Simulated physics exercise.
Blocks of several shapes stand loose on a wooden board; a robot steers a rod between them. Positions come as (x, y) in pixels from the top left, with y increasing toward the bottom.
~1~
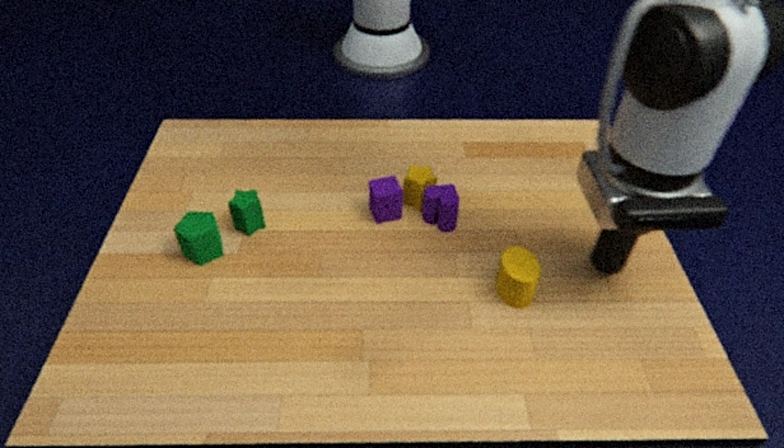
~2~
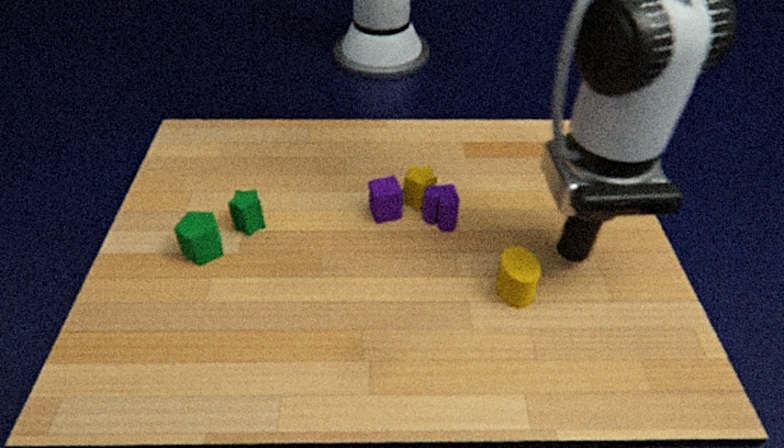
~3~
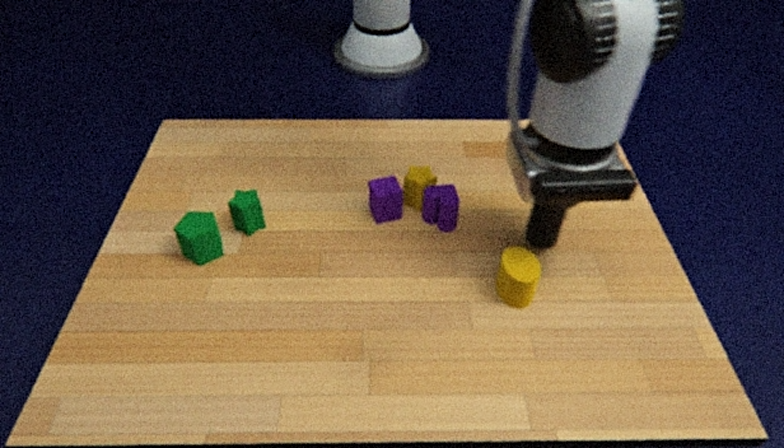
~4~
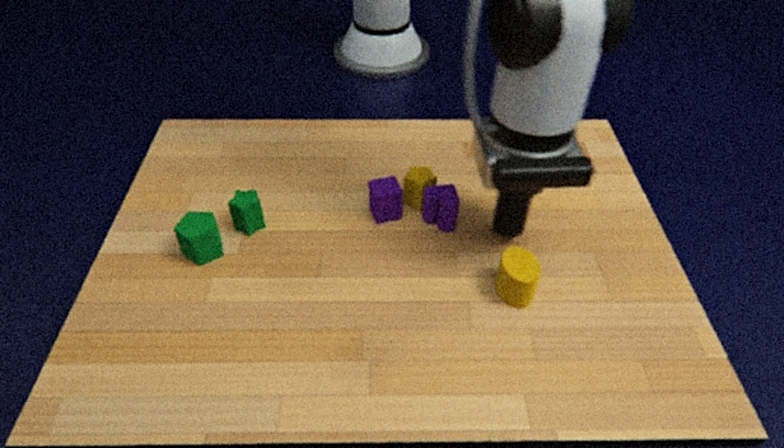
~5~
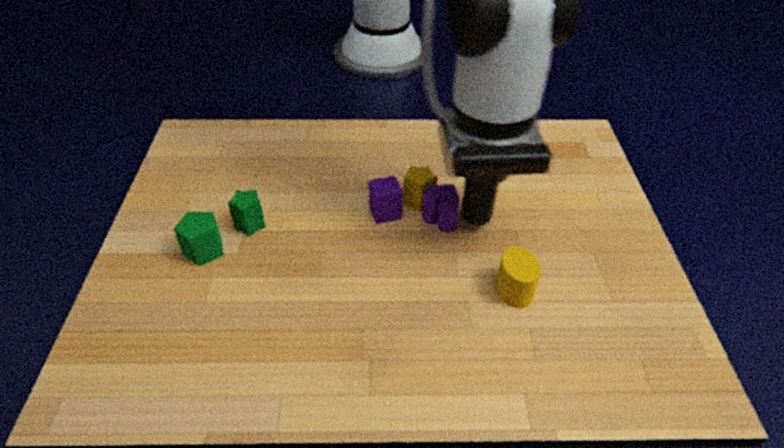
A robot arm moves its rod left across the wooden board toward a purple block.
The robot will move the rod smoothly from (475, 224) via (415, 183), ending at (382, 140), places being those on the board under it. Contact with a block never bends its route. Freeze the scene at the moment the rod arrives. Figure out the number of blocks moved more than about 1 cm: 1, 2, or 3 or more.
It looks like two blocks will be pushed more than about 1 cm.
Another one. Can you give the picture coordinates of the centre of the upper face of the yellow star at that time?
Around pixel (389, 161).
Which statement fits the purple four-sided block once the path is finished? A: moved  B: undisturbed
It's B.
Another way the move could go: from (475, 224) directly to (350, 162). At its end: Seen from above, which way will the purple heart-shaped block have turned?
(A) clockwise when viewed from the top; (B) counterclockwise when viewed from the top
I choose B.
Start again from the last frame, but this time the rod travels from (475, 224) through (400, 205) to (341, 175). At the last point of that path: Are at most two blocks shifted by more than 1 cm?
I expect not.
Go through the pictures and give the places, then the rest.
The first picture shows lower end of the rod (607, 262), tops of blocks, purple four-sided block (386, 186), yellow star (420, 173), purple heart-shaped block (444, 193).
The second picture shows rod (574, 250), blocks as before.
The third picture shows rod (541, 238), blocks as before.
The fourth picture shows rod (508, 226), blocks as before.
The fifth picture shows rod (476, 215), purple four-sided block (386, 186), yellow star (420, 173), purple heart-shaped block (444, 193).
On the path given first. One third of the way, rod (432, 188); yellow star (404, 167), turned 35° anticlockwise; purple heart-shaped block (426, 193), turned 30° anticlockwise.
Two thirds of the way, rod (401, 159); yellow star (389, 161), turned 95° anticlockwise; purple heart-shaped block (426, 193), turned 30° anticlockwise.
At the end, rod (382, 131); purple four-sided block not moved; yellow star (389, 161), turned 95° anticlockwise; purple heart-shaped block (426, 193), turned 30° anticlockwise.
